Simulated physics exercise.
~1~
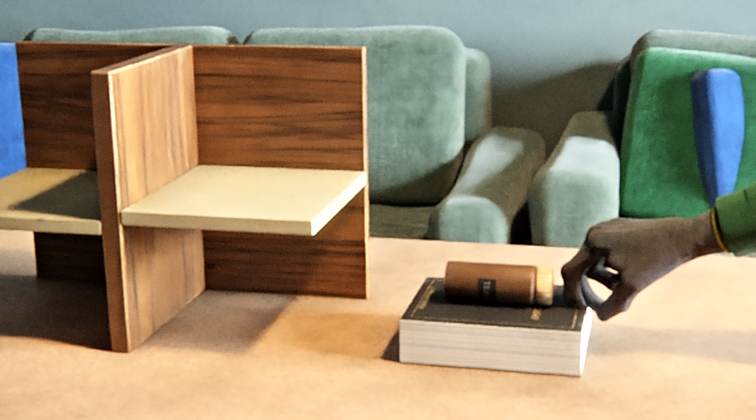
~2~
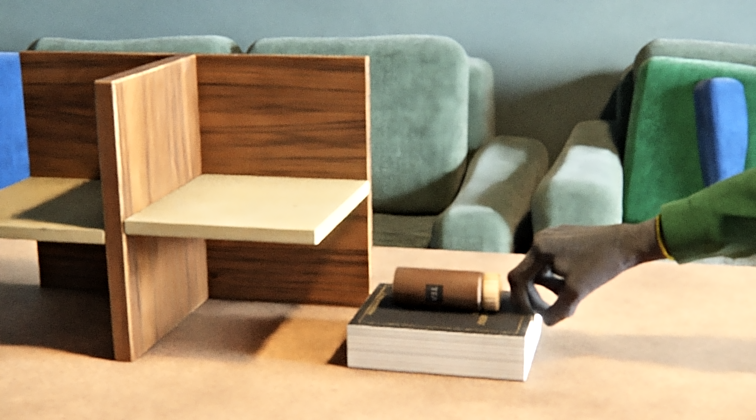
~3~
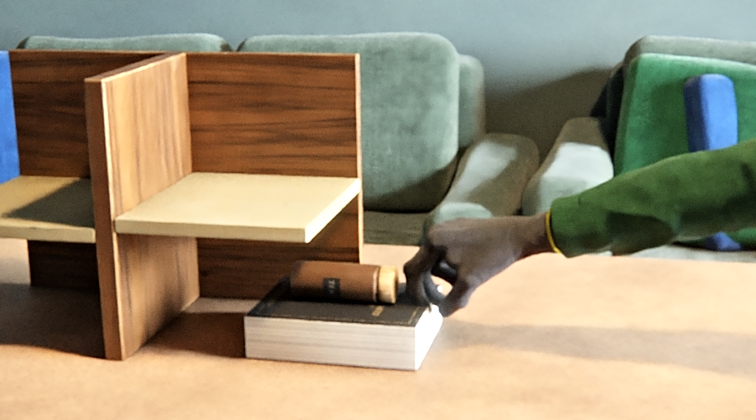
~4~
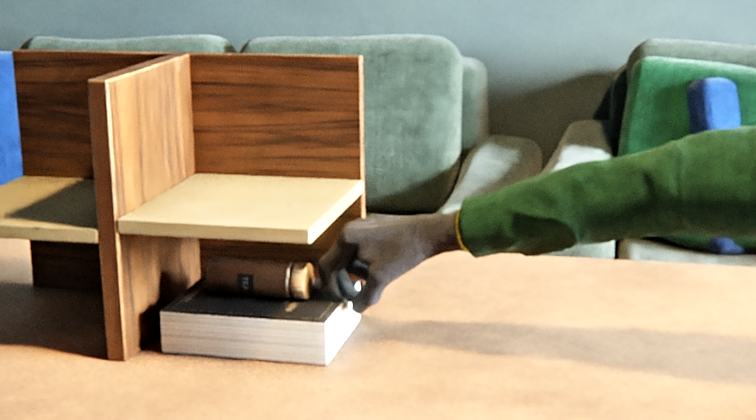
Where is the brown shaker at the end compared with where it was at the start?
At the start the brown shaker lay on the book out in the open, to the right of the shelf. By the end it was farther left, still on the book but underneath the shelf.
